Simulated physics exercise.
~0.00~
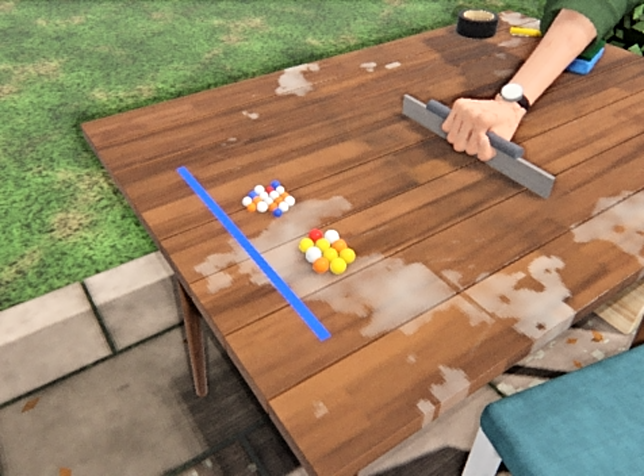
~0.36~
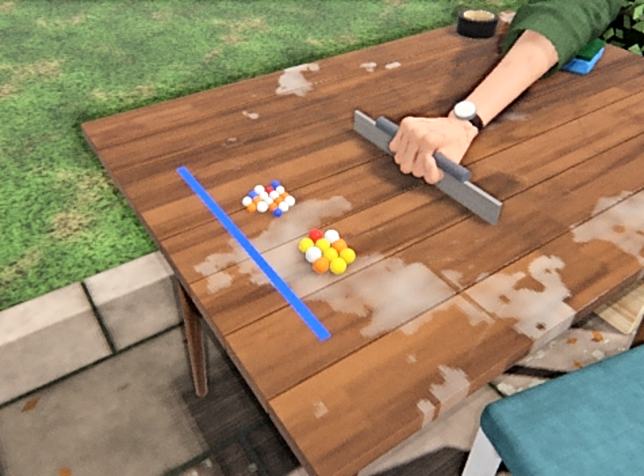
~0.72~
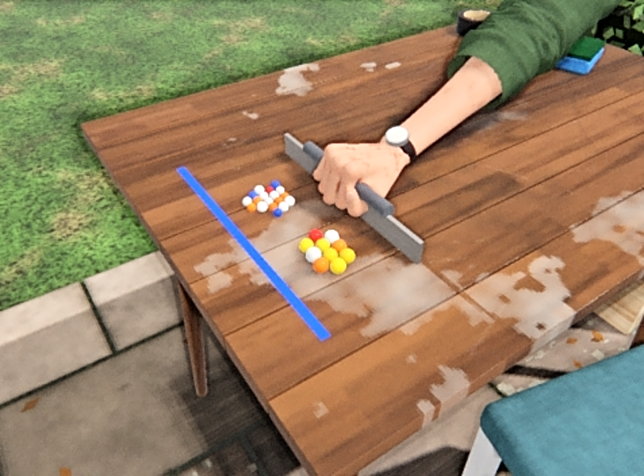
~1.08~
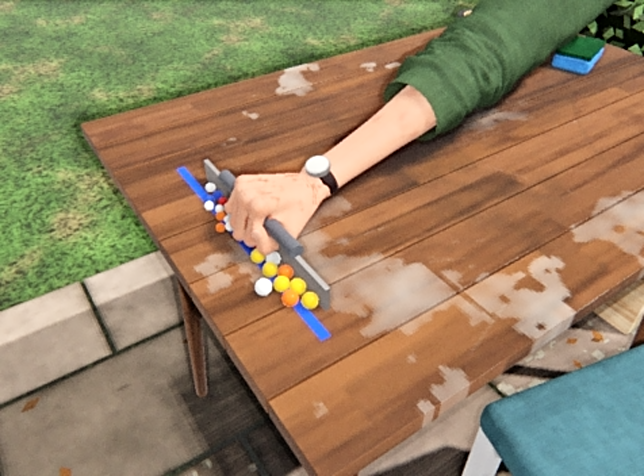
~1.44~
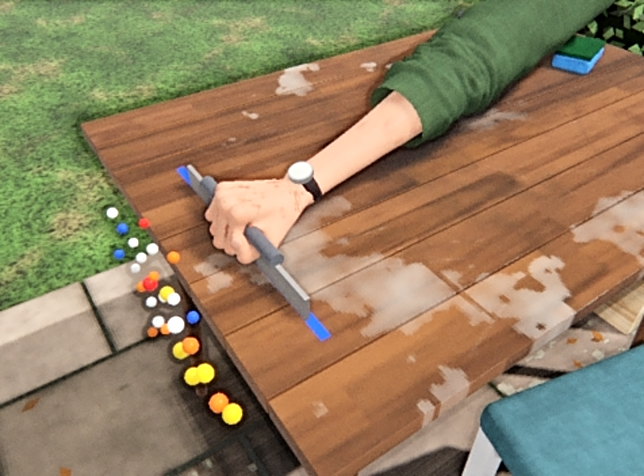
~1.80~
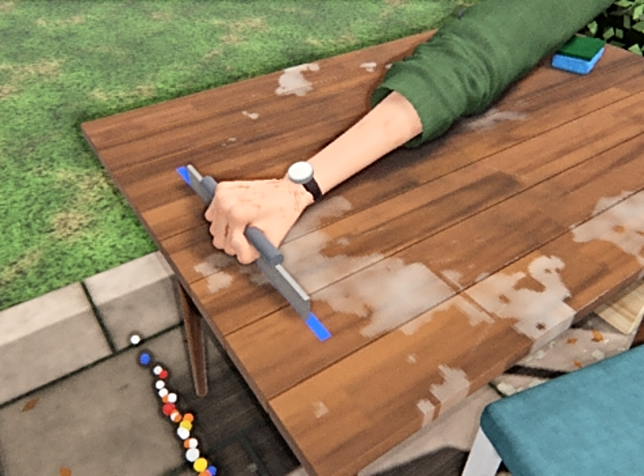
A hand holding a long scraper sweeps left across a wooden outdoor table, pushing two clusters of small colorful balls ahead of it, and stops at a strip of blue tape, while the balls roll on over the edge and drop to the paving below.
